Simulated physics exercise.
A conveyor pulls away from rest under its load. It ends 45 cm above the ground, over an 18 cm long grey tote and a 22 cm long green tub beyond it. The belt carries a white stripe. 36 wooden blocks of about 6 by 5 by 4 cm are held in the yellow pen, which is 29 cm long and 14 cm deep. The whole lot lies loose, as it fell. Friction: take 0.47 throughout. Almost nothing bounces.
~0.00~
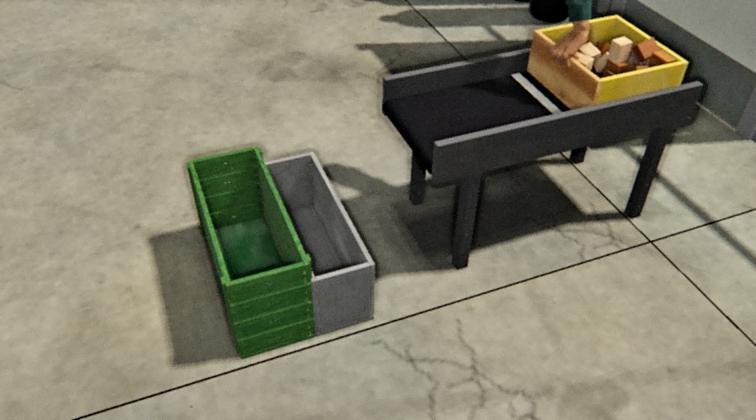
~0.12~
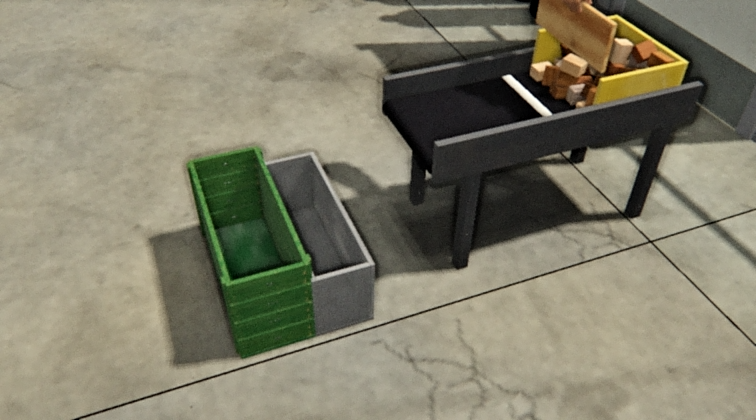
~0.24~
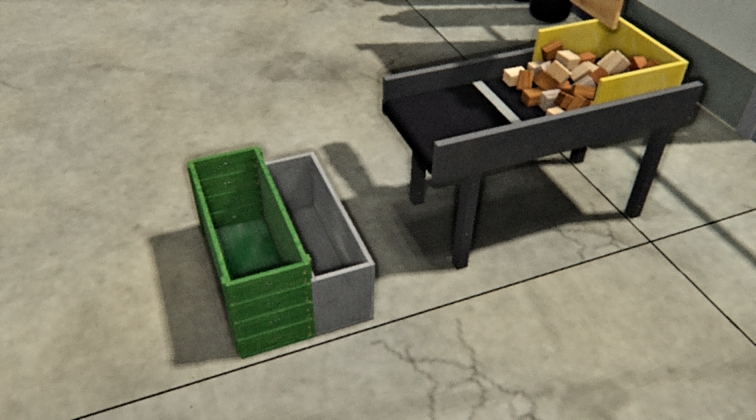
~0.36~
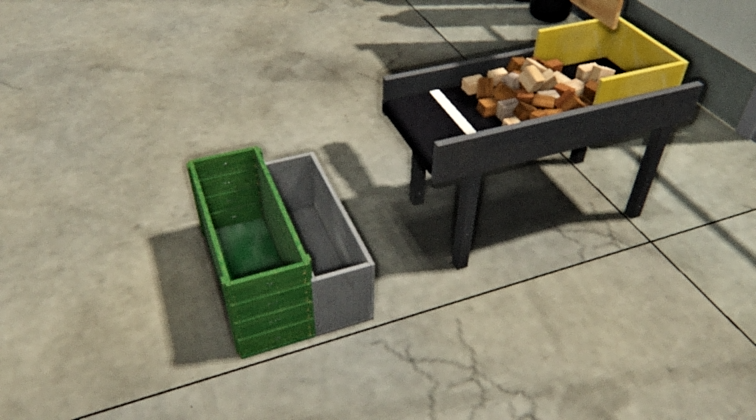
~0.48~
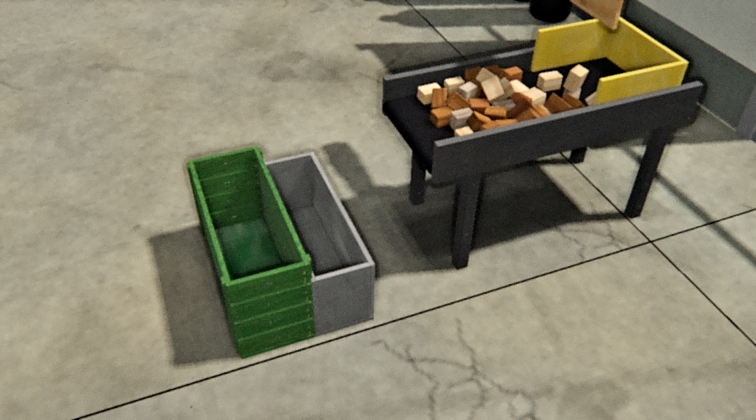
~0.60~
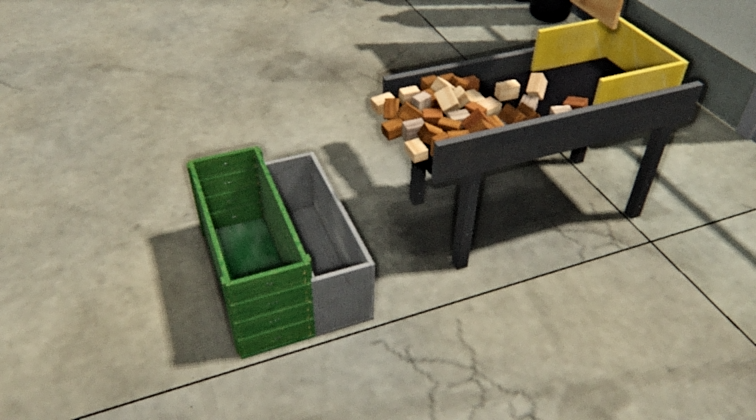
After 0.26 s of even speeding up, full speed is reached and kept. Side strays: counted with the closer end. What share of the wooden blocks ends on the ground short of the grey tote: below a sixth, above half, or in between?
The count there will be smaller than a sixth.
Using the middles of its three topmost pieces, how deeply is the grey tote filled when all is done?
14 cm, more or less.
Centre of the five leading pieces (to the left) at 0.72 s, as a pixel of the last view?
Around (348, 160) in pixels.
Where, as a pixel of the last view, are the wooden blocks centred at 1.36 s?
The middle lies near (307, 249).
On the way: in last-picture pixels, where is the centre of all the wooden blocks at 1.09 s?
Somewhere near (311, 247) in the last picture's pixels.
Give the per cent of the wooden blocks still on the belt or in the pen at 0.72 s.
About 55 %.
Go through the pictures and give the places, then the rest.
In the first picture (we follow the rim corner now nearest the camera), yellow pen at (601, 80); grey tote at (316, 279); belt has run 0 cm; nothing out yet.
The second picture shows yellow pen at (601, 80); belt has run 4 cm.
The third picture shows yellow pen at (601, 80); belt has run 14 cm; 9 out, the lowest block at (558, 117).
The fourth picture shows yellow pen at (601, 80); belt has run 29 cm; 23 out, the lowest block at (514, 128).
The fifth picture shows yellow pen at (601, 80); belt has run 45 cm; 30 out, the lowest block at (466, 139).
The sixth picture shows yellow pen at (601, 80); grey tote at (316, 279); belt has run 60 cm; 34 out, the lowest block at (394, 129).
After 0.72 s, 20 on the belt and 16 in the air.
After 0.87 s, 9 in the grey tote, 7 on the belt and 20 in the air.
After 1.09 s, 30 in the grey tote, 1 on the belt and 5 in the air.
Outcome (at 1.36 s), 36 in the grey tote. Asked share, 0 of 36, 0 per cent.
